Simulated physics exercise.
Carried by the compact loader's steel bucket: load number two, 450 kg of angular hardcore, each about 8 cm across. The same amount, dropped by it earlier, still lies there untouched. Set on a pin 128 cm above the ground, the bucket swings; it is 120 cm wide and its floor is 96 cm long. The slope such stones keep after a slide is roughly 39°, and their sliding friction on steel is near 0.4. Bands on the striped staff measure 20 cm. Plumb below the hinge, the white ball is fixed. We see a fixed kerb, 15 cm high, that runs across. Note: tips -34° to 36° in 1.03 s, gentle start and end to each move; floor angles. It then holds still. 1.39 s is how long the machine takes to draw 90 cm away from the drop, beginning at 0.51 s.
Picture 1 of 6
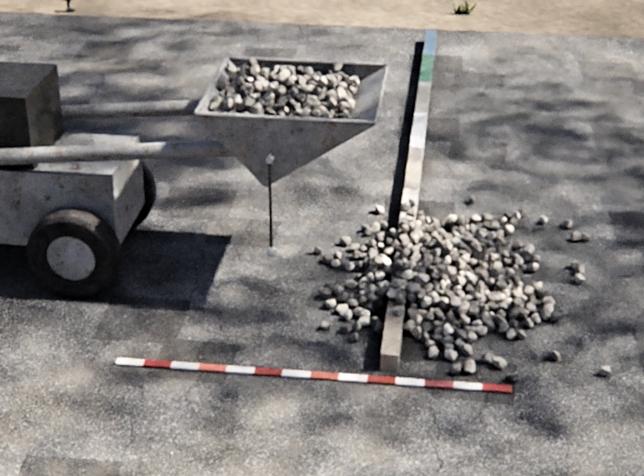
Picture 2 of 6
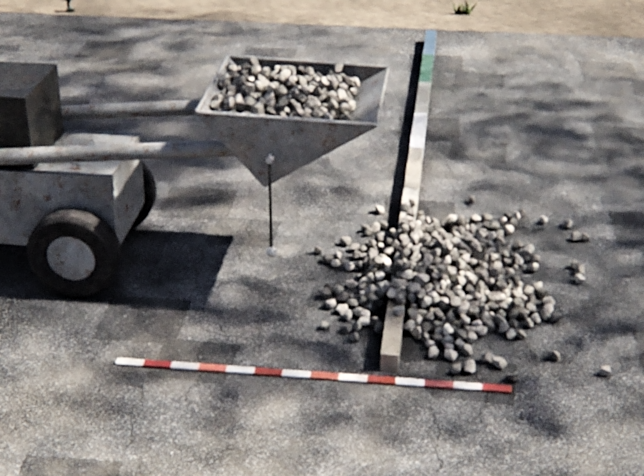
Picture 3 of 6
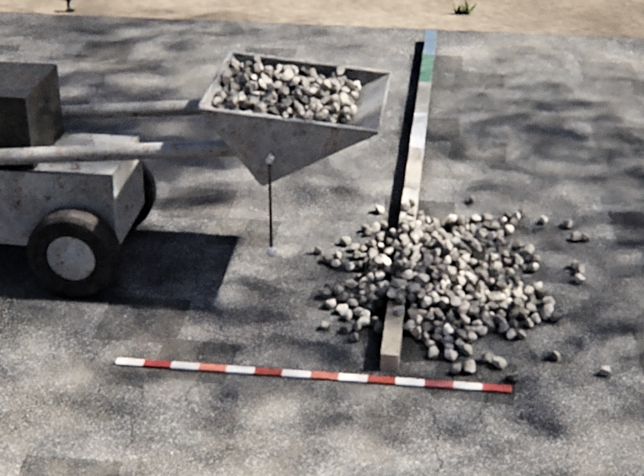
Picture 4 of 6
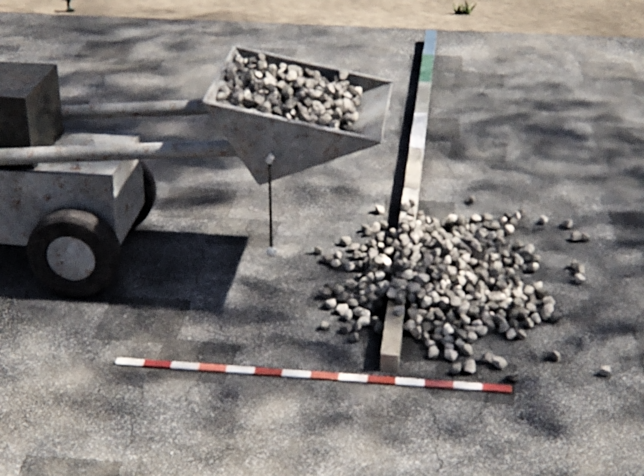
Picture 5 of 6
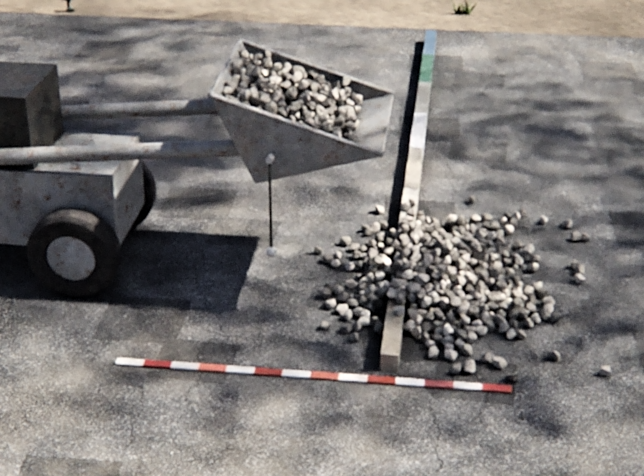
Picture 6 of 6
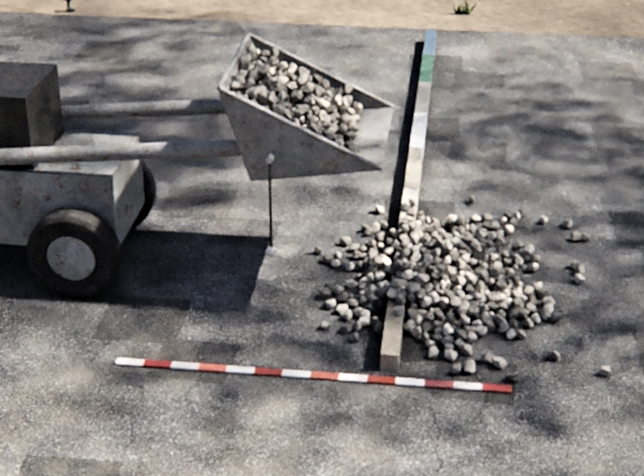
On sunlit grey paving with a sandy strip along the far edge, the view looks down from above and to the side. A grey bucket full of stones sits on the arms of a small wheeled loader at left, with a stone pile across a narrow kerb at right and a red-and-white staff in front. The bucket slowly tilts, its back rising and its lip dropping rightward, while the camera stays still.
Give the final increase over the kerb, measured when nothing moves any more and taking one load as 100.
Close to 0 parts in a hundred.
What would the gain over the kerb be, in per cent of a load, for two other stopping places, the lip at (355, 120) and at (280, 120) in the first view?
Around 0 percent, then around 0 percent.
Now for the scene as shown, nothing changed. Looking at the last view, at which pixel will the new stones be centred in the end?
They end up centred around (326, 262).
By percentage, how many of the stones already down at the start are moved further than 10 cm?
About 0 %.
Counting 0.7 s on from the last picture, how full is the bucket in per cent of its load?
Some 50 %, roughly, is held.
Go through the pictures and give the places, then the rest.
In the first frame, the bucket is at -34°, its lip at (376, 123); the top of the load is at (276, 76). The earlier load is highest near (425, 248), 28 cm above ground level, 20 % on this side of the kerb, 80 % over the kerb.
In the second frame, the bucket is at -33°, its lip at (376, 126); the top of the load is at (273, 75).
In the third frame, the bucket is at -29°, its lip at (379, 132); the top of the load is at (251, 72).
In the fourth frame, the bucket is at -23°, its lip at (381, 142); the top of the load is at (247, 67).
In the fifth frame, lip at (382, 155), floor tilted -17°, highest stones at (250, 63).
In the sixth frame, the bucket is at -9°, its lip at (382, 169); the top of the load is at (257, 59).
Then, 0.3 s after the last picture the floor is at 25°; in per cent of one load, 100 in the bucket, 21 on this side of the kerb, 80 over the kerb; the foremost stones are at (578, 272).
Then, 0.7 s after the last picture the floor is at 36°; in per cent of one load, 52 in the bucket, 69 on this side of the kerb, 80 over the kerb; the foremost stones are at (578, 272).
Then, 1.9 s after the last picture the floor is at 36°; in per cent of one load, 0 in the bucket, 120 on this side of the kerb, 80 over the kerb; the foremost stones are at (578, 272).
Then, 4.7 s after the last picture the floor is at 36°; in per cent of one load, 0 in the bucket, 120 on this side of the kerb, 80 over the kerb; the foremost stones are at (578, 272). Net gain over the kerb, 0.
